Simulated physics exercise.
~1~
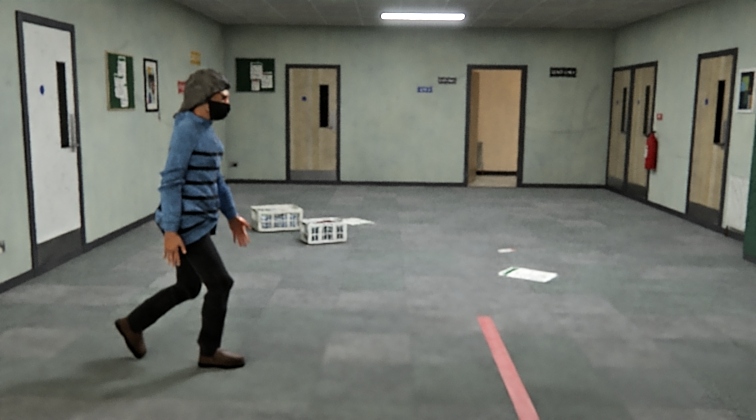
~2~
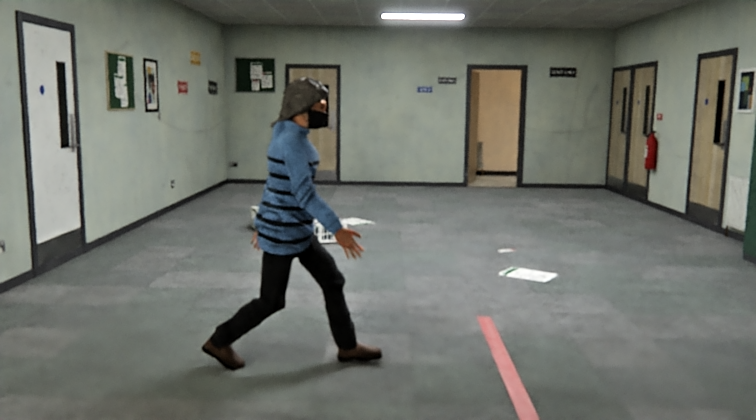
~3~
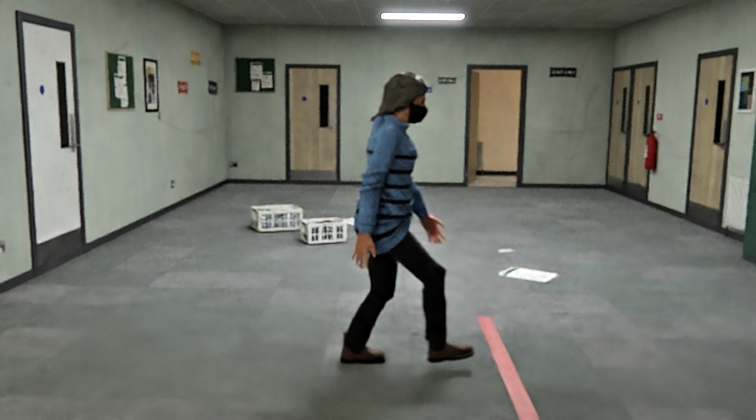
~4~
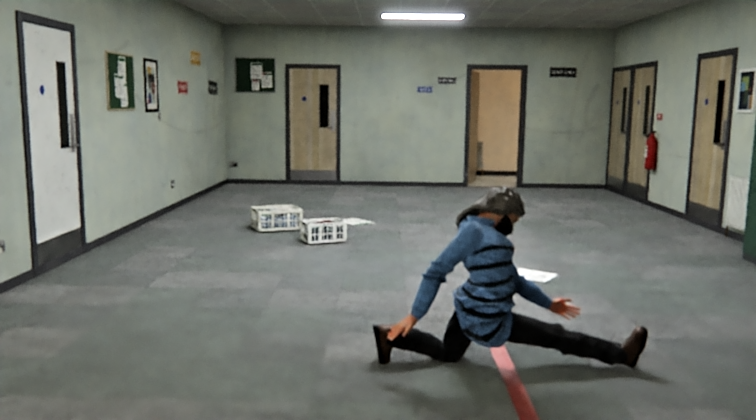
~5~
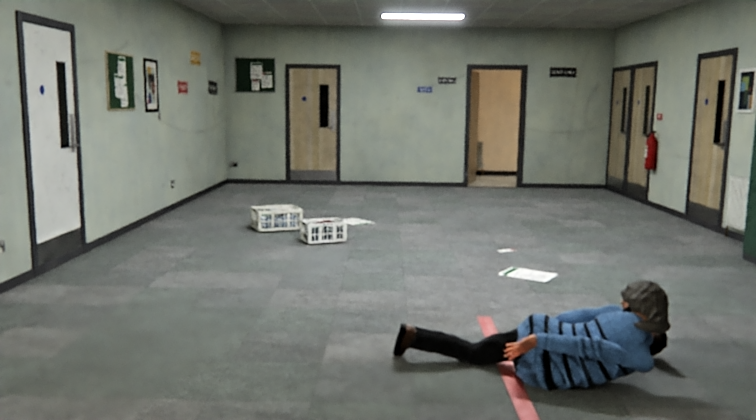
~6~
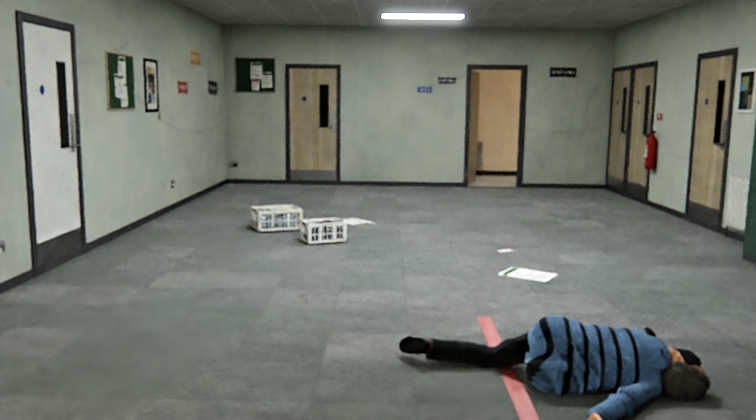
In a grey-floored hallway with several doors, a person in a cap, dark face mask and striped blue top walks right toward a strip of red tape, drops low with legs spread wide, then topples forward and ends lying across the tape, head and chest beyond it.
